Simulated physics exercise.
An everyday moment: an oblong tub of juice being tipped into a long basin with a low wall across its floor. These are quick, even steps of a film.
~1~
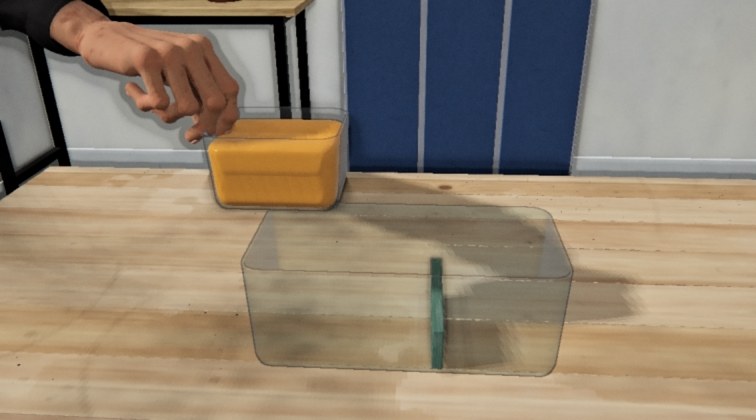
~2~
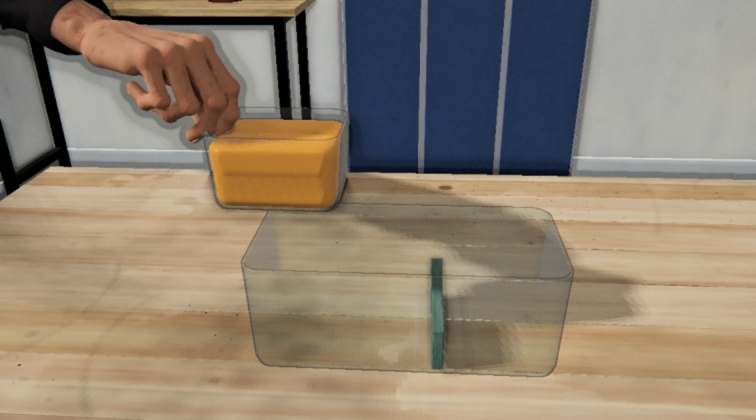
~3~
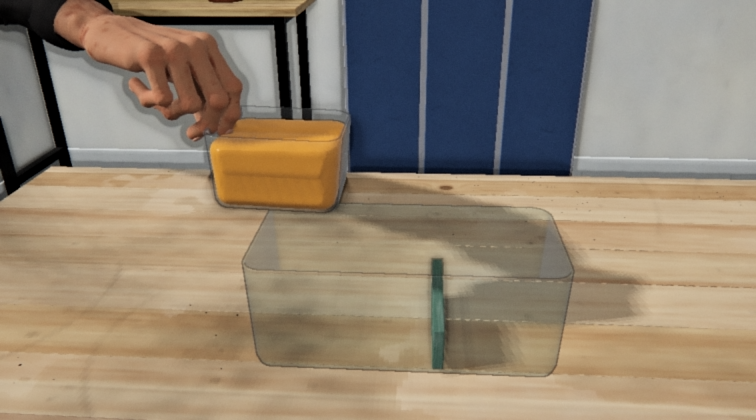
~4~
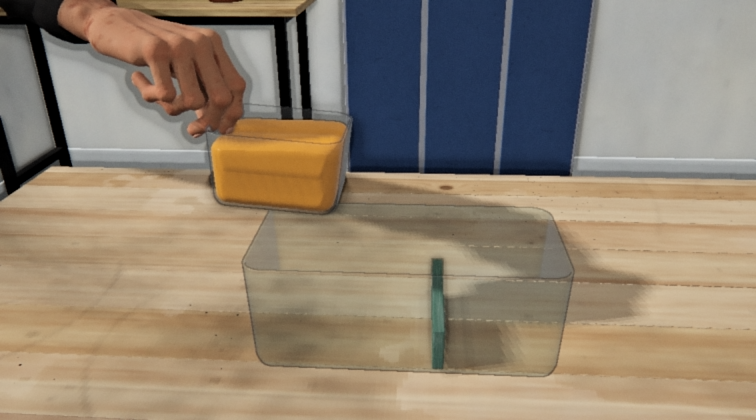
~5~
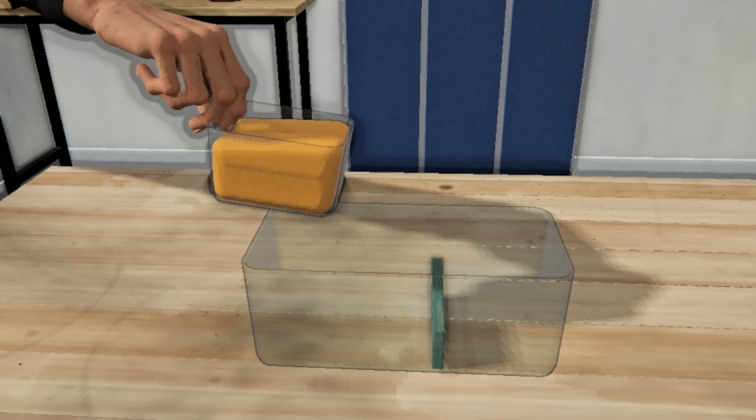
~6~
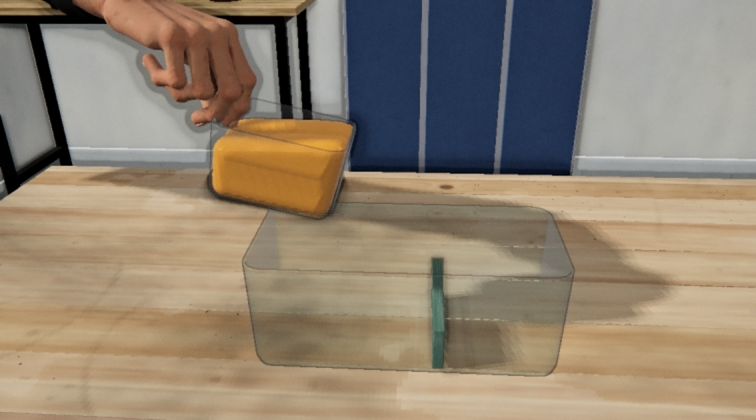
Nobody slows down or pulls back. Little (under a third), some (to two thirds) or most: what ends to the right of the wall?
In the end not even a third is right of the wall.
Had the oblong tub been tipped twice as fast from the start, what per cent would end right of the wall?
Near 5 %.
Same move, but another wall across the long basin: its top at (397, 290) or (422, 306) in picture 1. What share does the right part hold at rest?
About 65 and 40 per cent.
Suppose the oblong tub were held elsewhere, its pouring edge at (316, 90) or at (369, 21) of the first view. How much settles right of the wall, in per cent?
Roughly 0 per cent, and 70 per cent.
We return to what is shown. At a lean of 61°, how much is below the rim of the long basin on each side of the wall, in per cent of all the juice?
Some 25 per cent left and 0 right.
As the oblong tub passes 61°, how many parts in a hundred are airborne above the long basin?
Near 25 %.
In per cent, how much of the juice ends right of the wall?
Near 0 %.
A moment on, the oblong tub is tipped part way and 53 per cent is still to pour, 25 is left of the wall and 0 right of it.
Next, the oblong tub is tipped on its side and 11 per cent is still to pour, 84 is left of the wall and 1 right of it.
Then the oblong tub is tipped right over and 0 per cent is still to pour, 97 is left of the wall and 1 right of it.
Later the oblong tub is tipped right over and 0 per cent is still to pour, 98 is left of the wall and 1 right of it.
Finally, 98 per cent lies left of the wall, 2 right of it and 0 outside.
